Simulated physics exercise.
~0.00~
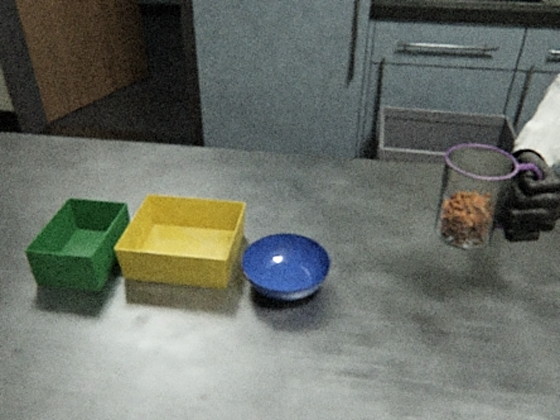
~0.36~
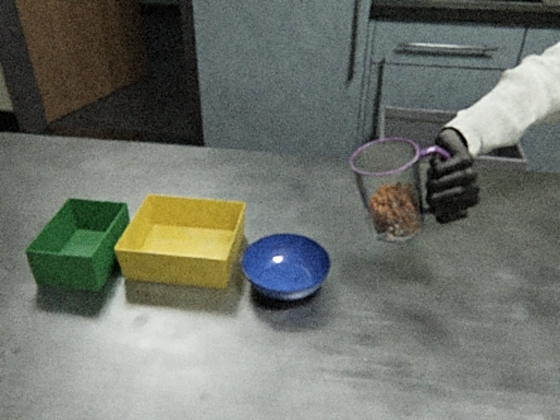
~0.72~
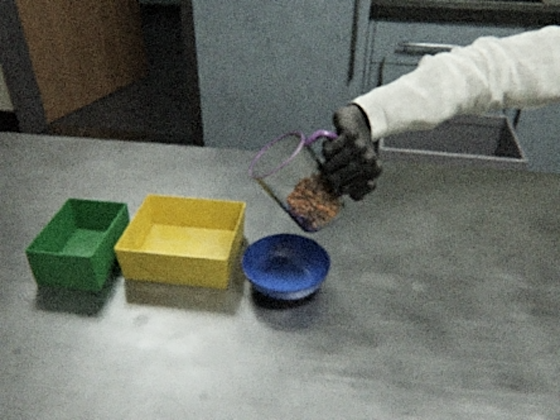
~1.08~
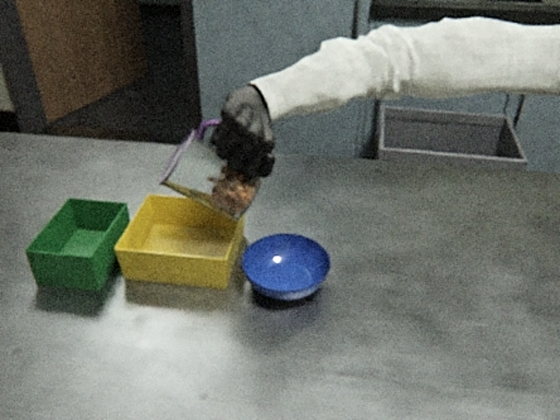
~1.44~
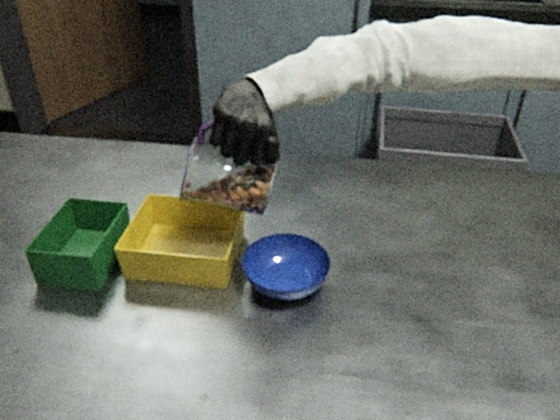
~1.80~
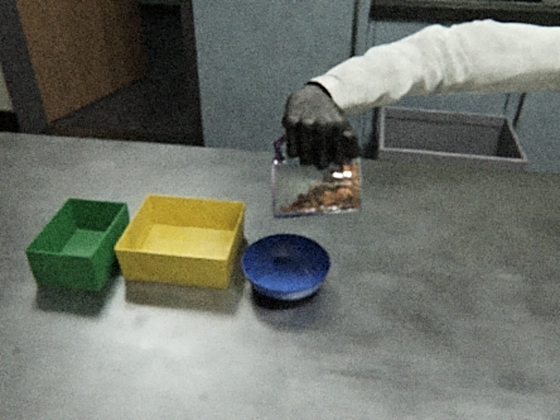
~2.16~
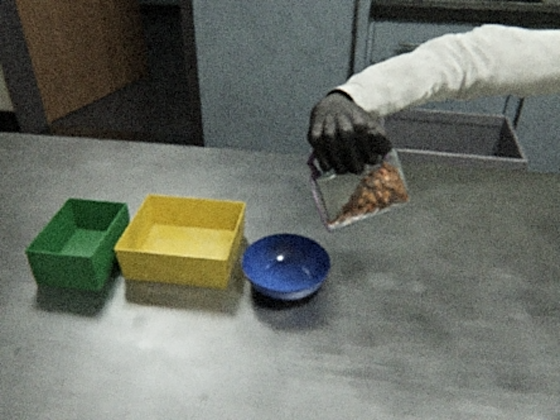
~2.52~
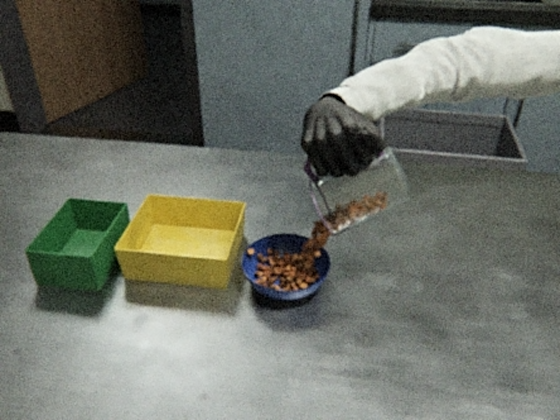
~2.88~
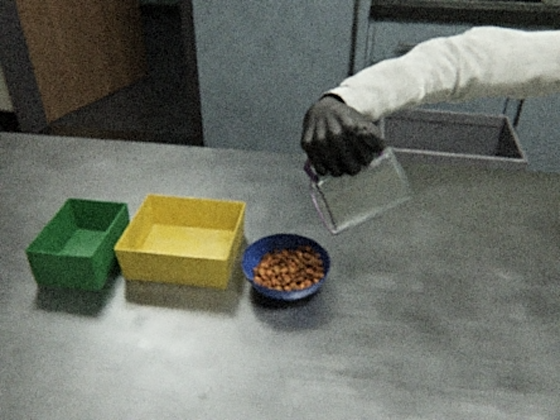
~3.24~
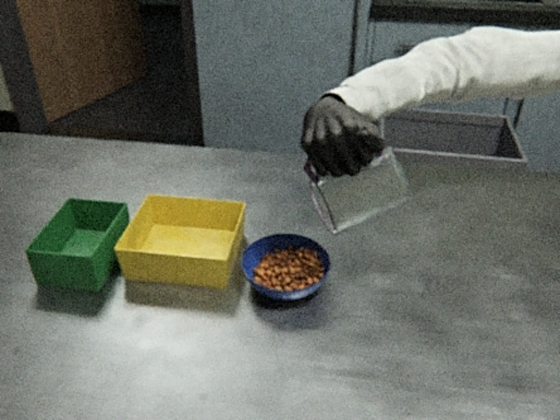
On a gray kitchen counter, a green tin, a yellow tin and a blue bowl stand in a row, while a black-gloved hand at the right holds a clear cup of brown kibble. The hand carries the cup left, tilting it more and more as it passes above the bowl and reaches the yellow tin, with nothing spilling. It then moves back right, still turning the cup, and stops just right of the bowl. Kibble streams out into the blue bowl until the cup is empty. The hand stays there, holding the tipped cup beside the filled bowl, and both tins remain empty.
